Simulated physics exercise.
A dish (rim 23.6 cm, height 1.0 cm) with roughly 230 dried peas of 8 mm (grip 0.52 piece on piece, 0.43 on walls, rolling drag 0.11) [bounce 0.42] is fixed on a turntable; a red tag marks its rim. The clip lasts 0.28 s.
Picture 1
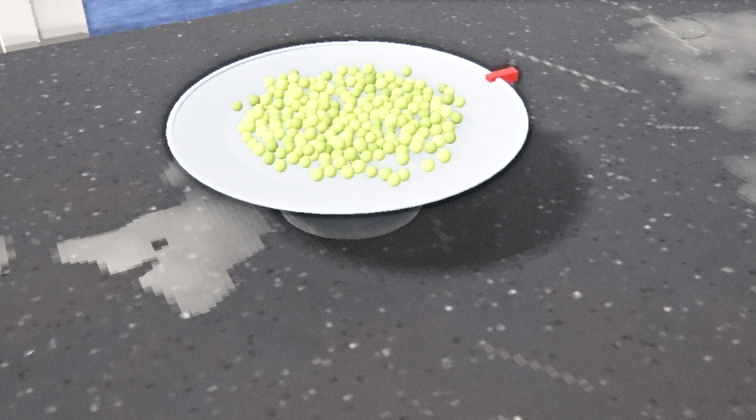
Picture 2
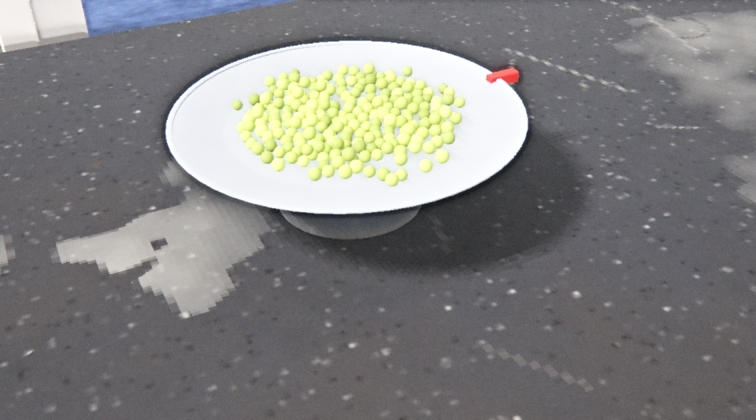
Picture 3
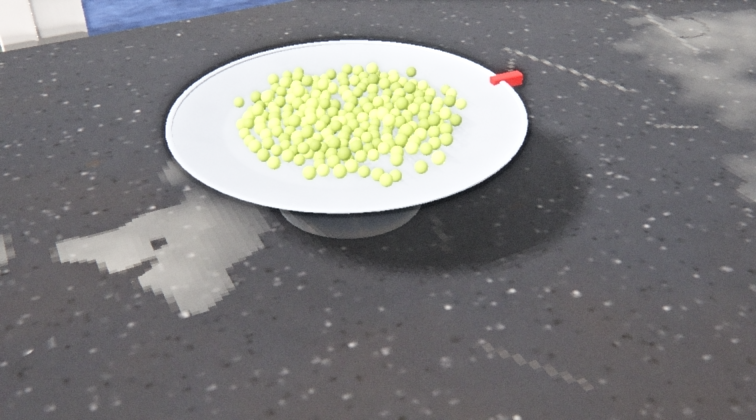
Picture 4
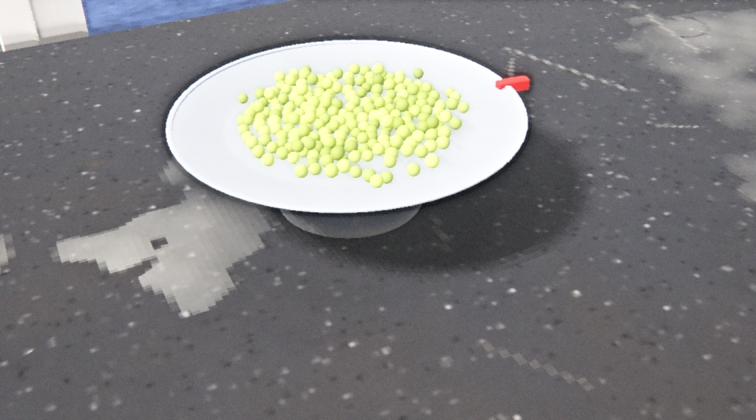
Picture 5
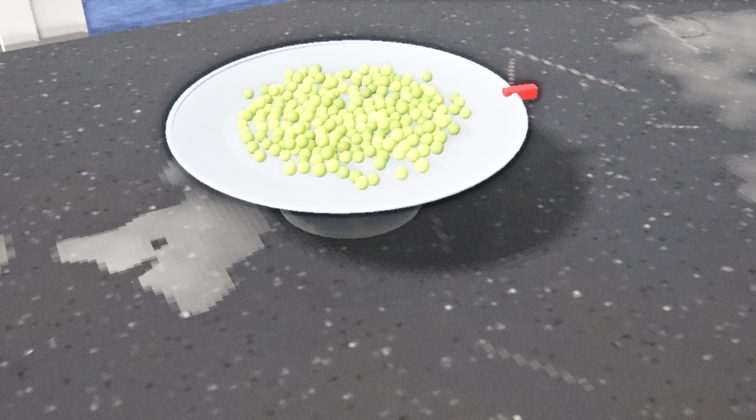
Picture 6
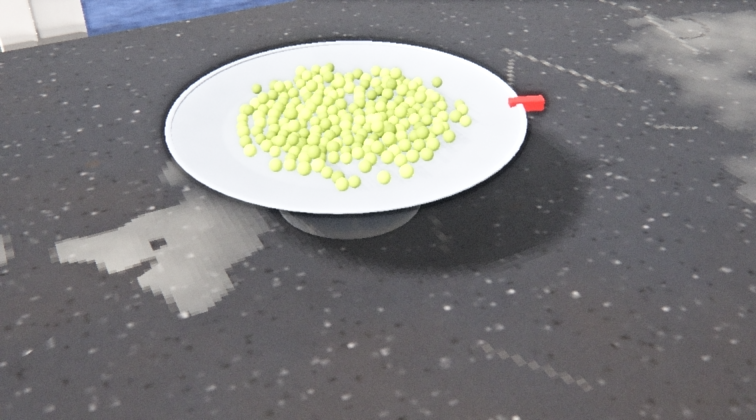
A white dish of small green peas turns slowly clockwise on a dark speckled surface.
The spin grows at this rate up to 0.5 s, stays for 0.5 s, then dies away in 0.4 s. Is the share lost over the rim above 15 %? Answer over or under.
Share that leaves it, set against 15 %: Under.
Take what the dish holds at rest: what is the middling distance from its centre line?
Roughly 6.0 cm.
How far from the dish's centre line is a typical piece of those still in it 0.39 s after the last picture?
About 5.5 cm.
Then, 0.39 s after the last picture, dish 100 %; middle of the pieces not yet landed near (345, 116).
Then, 0.71 s after the last picture, dish 100 %; middle of the pieces not yet landed near (346, 114).
Then, 0.99 s after the last picture, dish 100 %; middle of the pieces not yet landed near (348, 114).
Then, 1.27 s after the last picture, dish 100 %; middle of the pieces not yet landed near (348, 114).
In the end, dish 100 %.
